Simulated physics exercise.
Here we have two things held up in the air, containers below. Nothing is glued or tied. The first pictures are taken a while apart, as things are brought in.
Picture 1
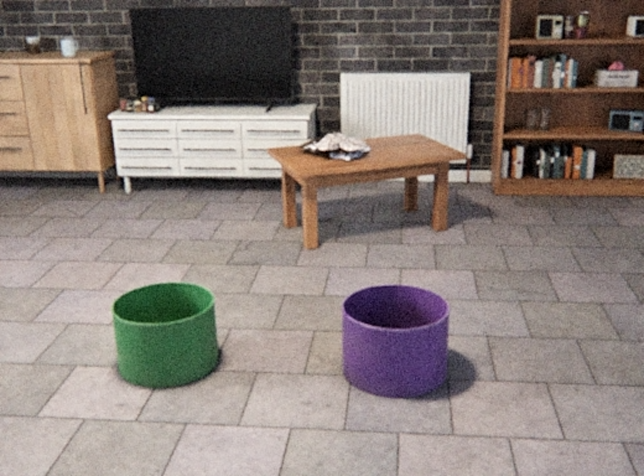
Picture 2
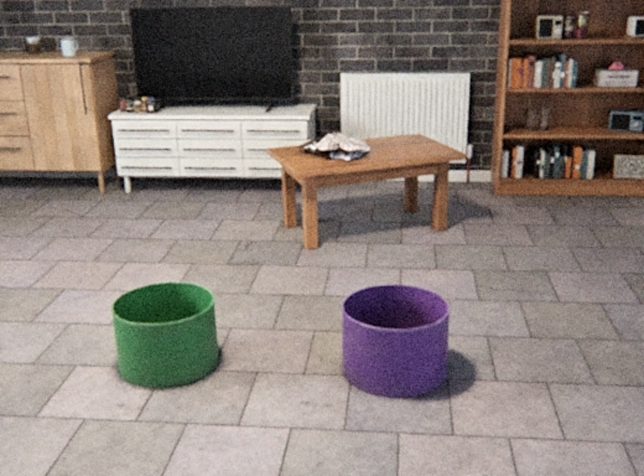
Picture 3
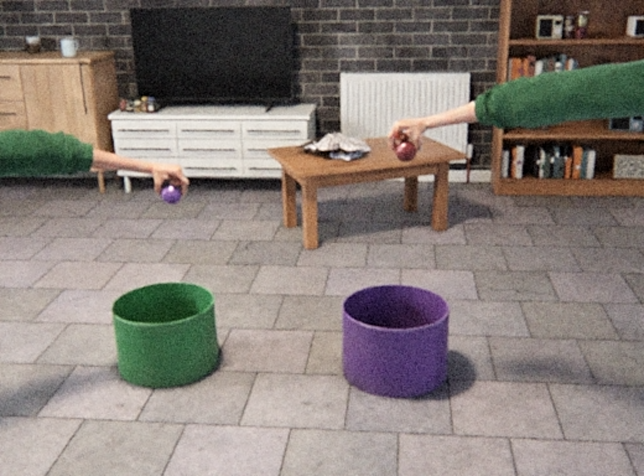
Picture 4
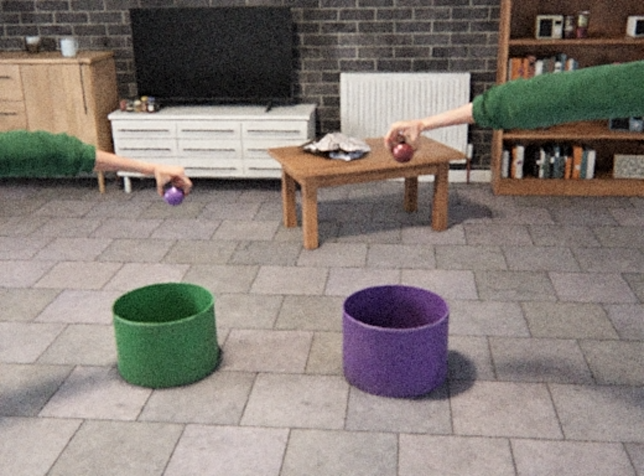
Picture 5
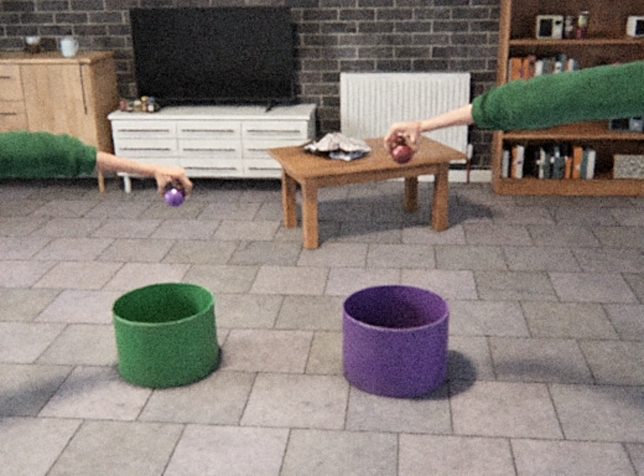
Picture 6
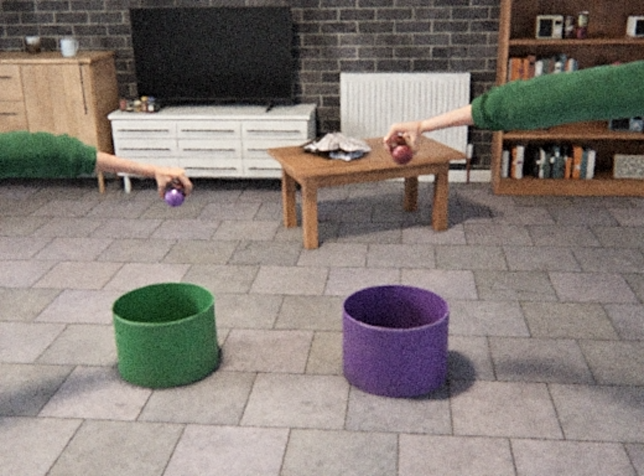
Two green-sleeved arms reached in from either side of a living room, one holding a purple onion on the left and the other a red apple, and stayed nearly still above green and purple buckets.
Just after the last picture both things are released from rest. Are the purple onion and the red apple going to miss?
Here the purple onion lands inside and the red apple lands inside.
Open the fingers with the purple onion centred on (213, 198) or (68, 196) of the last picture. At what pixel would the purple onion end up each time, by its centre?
Near (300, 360) and (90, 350).
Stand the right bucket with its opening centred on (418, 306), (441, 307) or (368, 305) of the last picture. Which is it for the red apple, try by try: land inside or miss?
In turn it goes in; drops into the container; lands inside.
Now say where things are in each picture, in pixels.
The first frame shows right bucket (395, 339).
The second frame shows left bucket (166, 333).
The third frame shows still on the way; purple onion (171, 195); right bucket (395, 339).
The fourth frame shows still on the way; red apple (403, 153); left bucket (166, 333).
The fifth frame shows still on the way; purple onion (175, 197); right bucket (395, 339).
The sixth frame shows in place, still held; purple onion (175, 198); red apple (402, 154); left bucket (166, 333).
Then, 0.28 s after the last picture, purple onion falling near (182, 277); red apple falling near (401, 239).
At rest, the purple onion is caught, near (188, 353); the red apple is caught, near (399, 360).
